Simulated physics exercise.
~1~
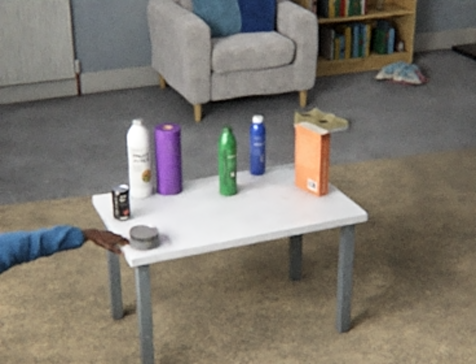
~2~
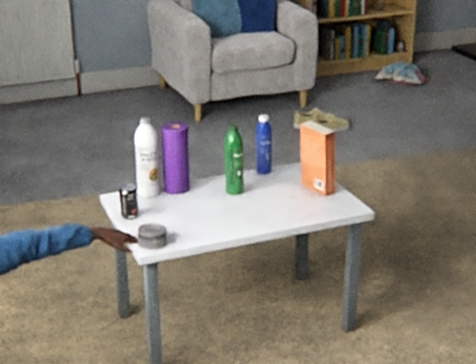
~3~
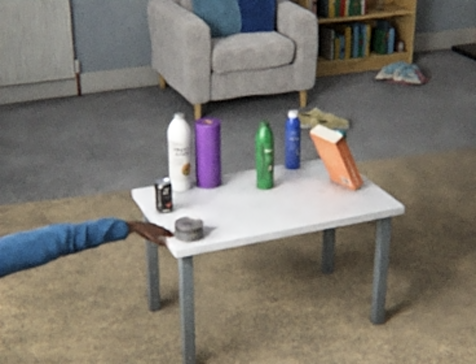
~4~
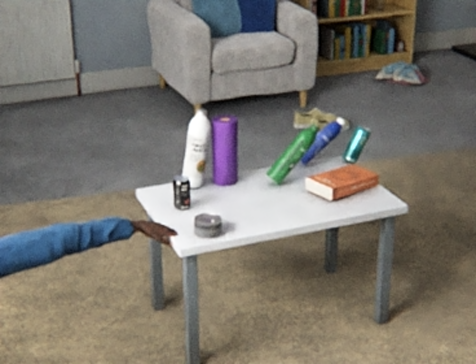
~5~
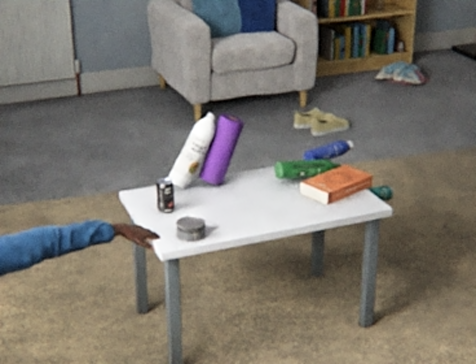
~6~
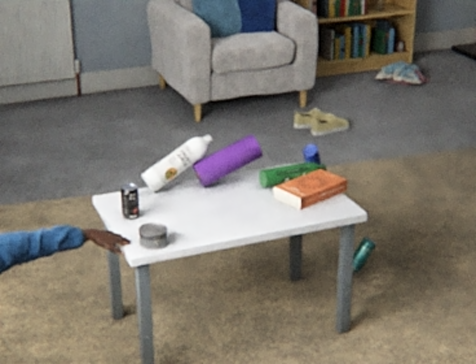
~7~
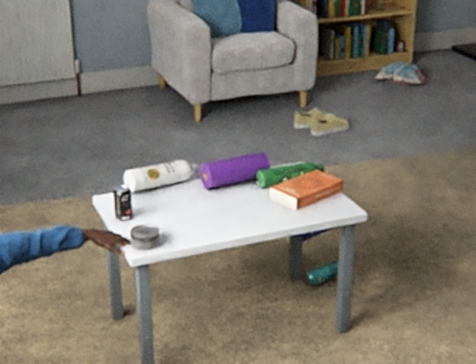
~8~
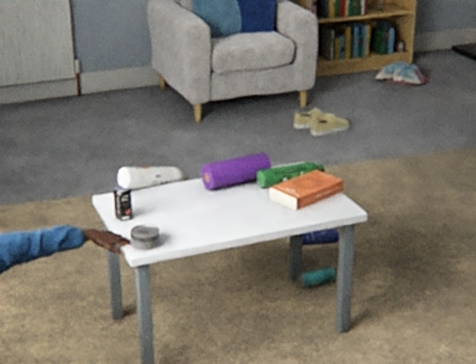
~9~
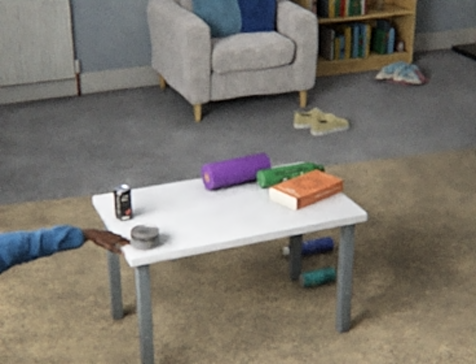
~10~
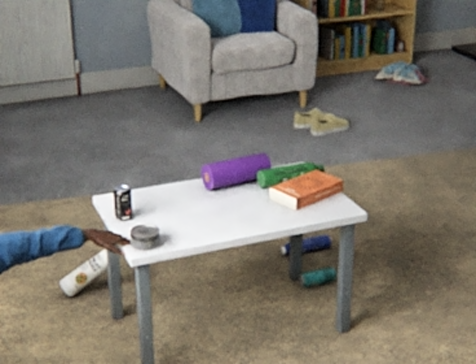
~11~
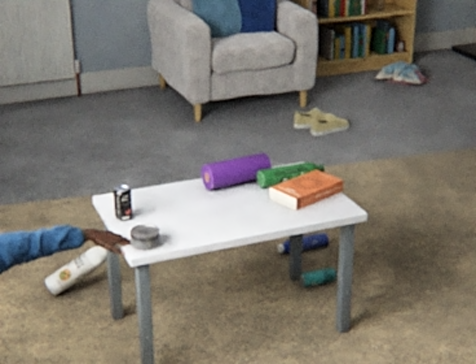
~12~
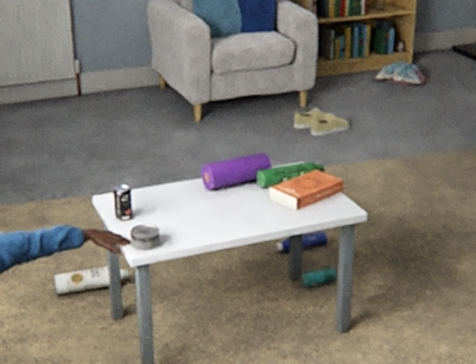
At the start, a hand in a blue sleeve holds the left edge of a small white table crowded with bottles, a purple roll, an orange book, a black can and a grey tub. The table slides right, and the book tips flat while the green and blue bottles and a turquoise can topple. As the table moves back left, the can drops off the right side, and the white bottle and roll fall over. The blue bottle then falls, followed by the white bottle, which lands at left. The book, green bottle and roll end lying on the table, beside the upright black can and tub.
